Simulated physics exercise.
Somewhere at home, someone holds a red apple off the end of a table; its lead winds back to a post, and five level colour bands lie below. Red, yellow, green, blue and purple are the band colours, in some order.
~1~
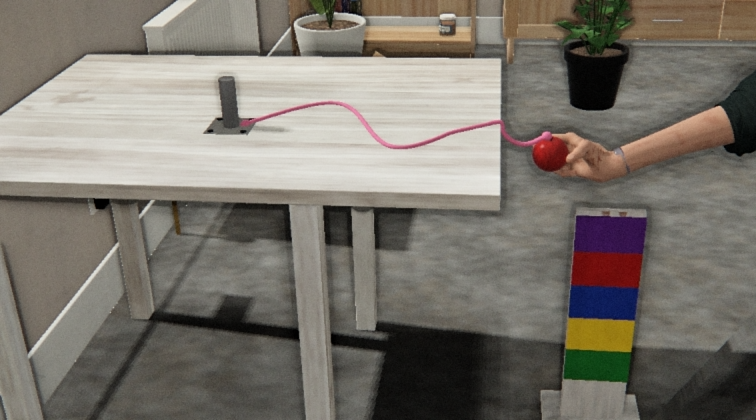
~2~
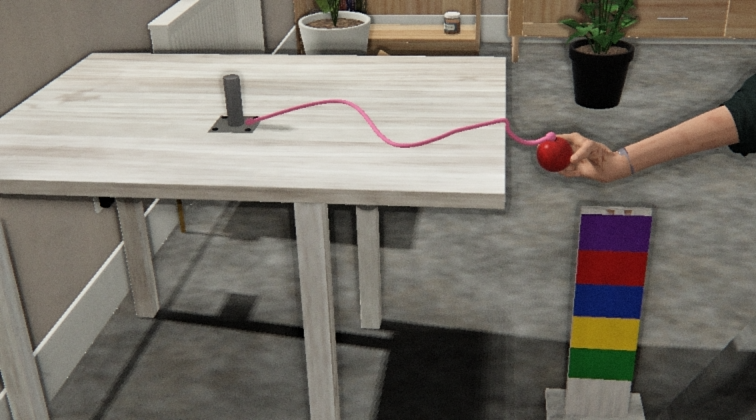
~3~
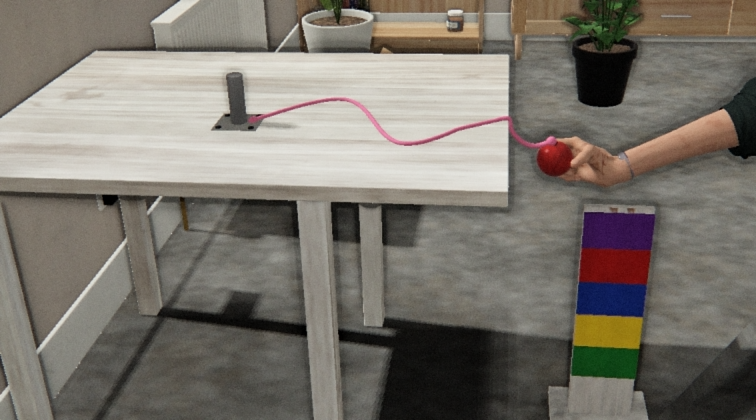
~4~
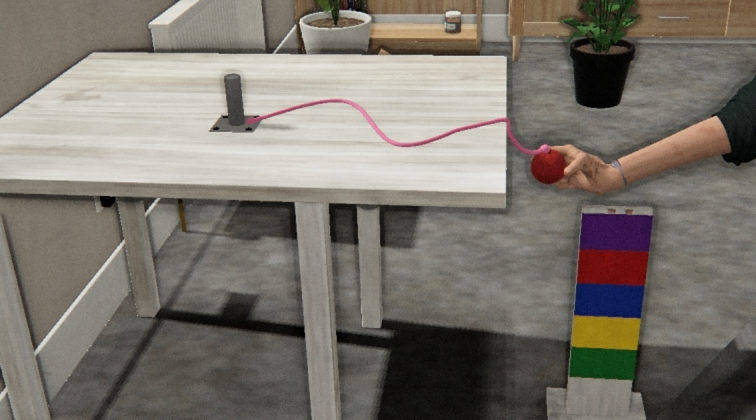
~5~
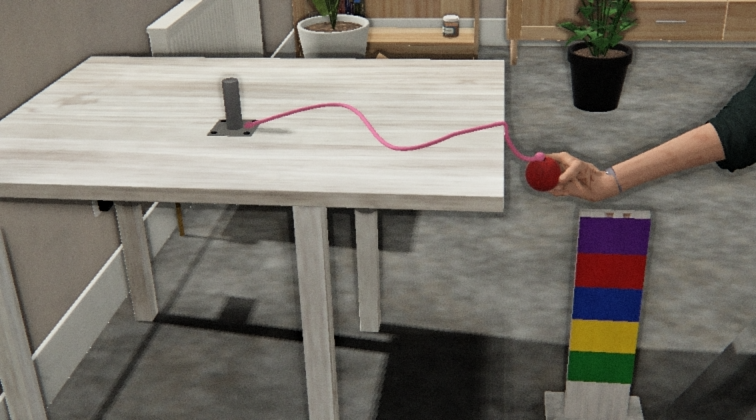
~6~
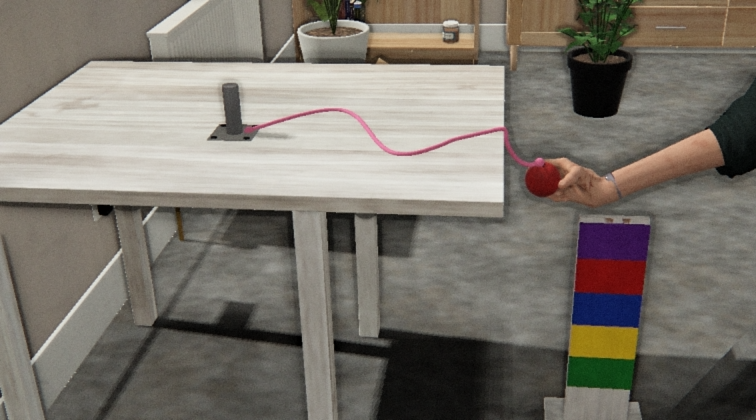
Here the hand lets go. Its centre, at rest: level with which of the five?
Blue.
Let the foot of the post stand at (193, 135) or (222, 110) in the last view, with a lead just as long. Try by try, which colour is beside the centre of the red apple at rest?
Result per try, in order: Red / red.
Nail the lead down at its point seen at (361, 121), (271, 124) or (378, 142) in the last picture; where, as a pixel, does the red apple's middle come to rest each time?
Going through the three tries, you get (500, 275), (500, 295) and (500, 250).
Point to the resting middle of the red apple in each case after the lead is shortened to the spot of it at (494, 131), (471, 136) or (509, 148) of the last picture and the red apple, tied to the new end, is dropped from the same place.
The pixels are (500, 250), (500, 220) and (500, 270), in the order of the tries.
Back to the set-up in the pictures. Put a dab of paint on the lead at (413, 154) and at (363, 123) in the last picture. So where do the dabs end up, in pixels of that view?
The first settles around (505, 142), the second around (408, 129).
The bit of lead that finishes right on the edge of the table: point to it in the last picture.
Check around (400, 154) - that's where it is.
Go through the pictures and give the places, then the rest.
The first frame shows red apple (550, 154); purple (610, 236); red (607, 271); blue (603, 304); yellow (600, 336); green (597, 367).
The second frame shows red apple (554, 154); lead through (281, 113) (346, 103) (372, 125) (421, 144) (481, 125).
The third frame shows red apple (554, 159).
The fourth frame shows red apple (548, 167); lead through (282, 112) (347, 102) (373, 125) (422, 143) (482, 125).
The fifth frame shows red apple (543, 174).
The sixth frame shows red apple (543, 180); lead through (280, 121) (345, 111) (371, 134) (419, 152) (480, 134).
Soon after, apple near (532, 273); level with red.
Then, apple near (484, 300); level with blue.
Further on, apple near (507, 304); level with blue.
At rest, apple near (499, 304); level with blue. Its middle rests at the blue band.
